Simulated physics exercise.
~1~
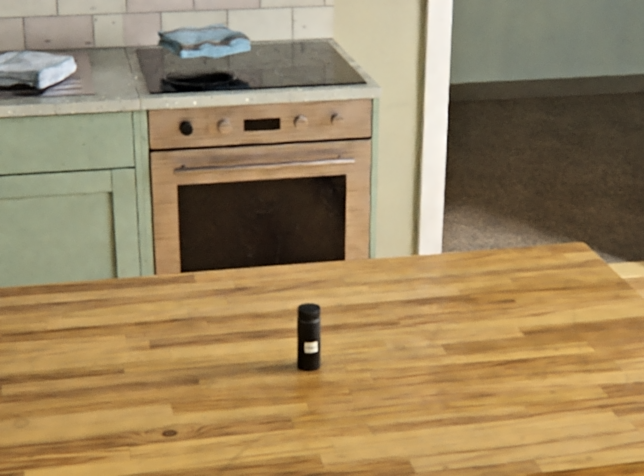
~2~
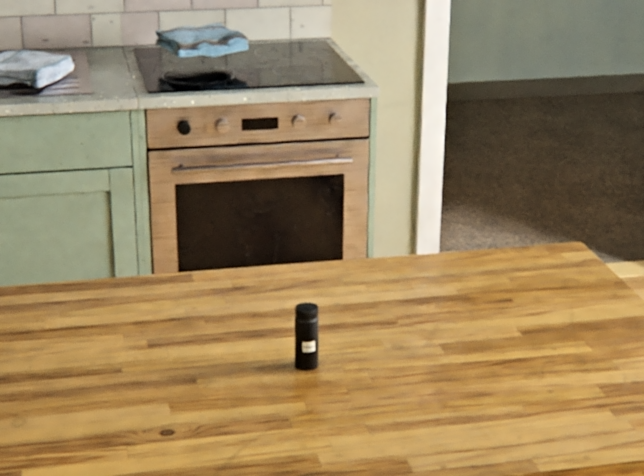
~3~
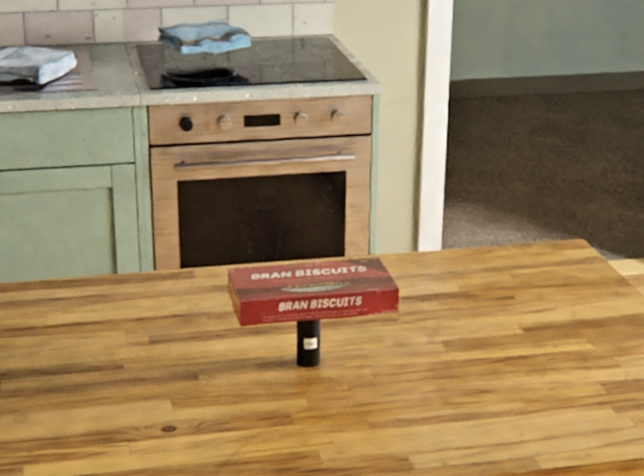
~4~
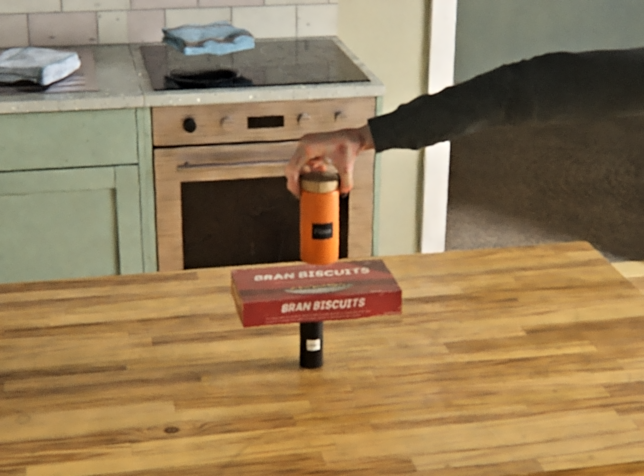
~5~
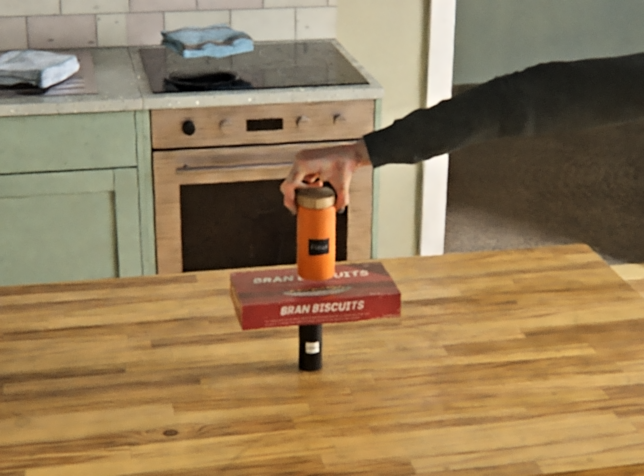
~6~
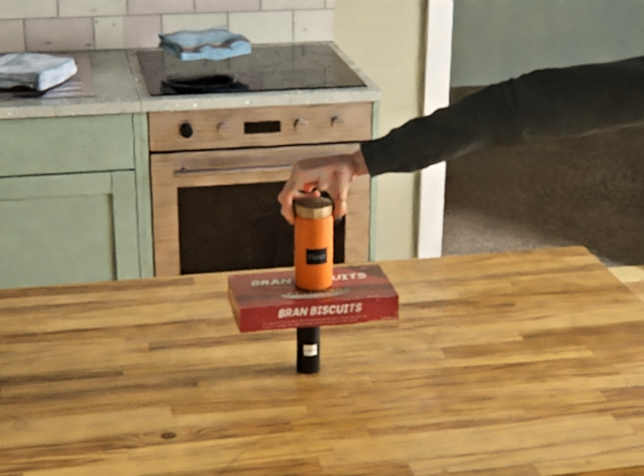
A hand reached in from the right and lowered an orange jar onto a red bran biscuits box, which had appeared on top of a small black shaker standing on the wooden table.
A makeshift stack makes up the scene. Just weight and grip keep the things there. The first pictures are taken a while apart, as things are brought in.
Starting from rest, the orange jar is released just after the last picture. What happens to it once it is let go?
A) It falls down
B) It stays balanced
It stays balanced.
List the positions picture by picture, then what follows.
In the first picture, the last thing is not in view yet; black shaker (309, 337).
In the second picture, the last thing is not in view yet; black shaker (307, 337).
In the third picture, the last thing is not in view yet; black shaker (308, 333).
In the fourth picture, still above its spot; orange jar (319, 218); black shaker (311, 335).
In the fifth picture, still above its spot; orange jar (316, 234); black shaker (310, 337).
In the sixth picture, in place under the hand; orange jar (314, 243); black shaker (308, 340).
Then, 0.70 s past the last view, nothing moves.
Then, 1.70 s past the last view, orange jar resting near (313, 244).
Finally, all 3 still in place. Final places as the last picture's camera would see them, orange jar near (314, 244). The stack keeps its balance.
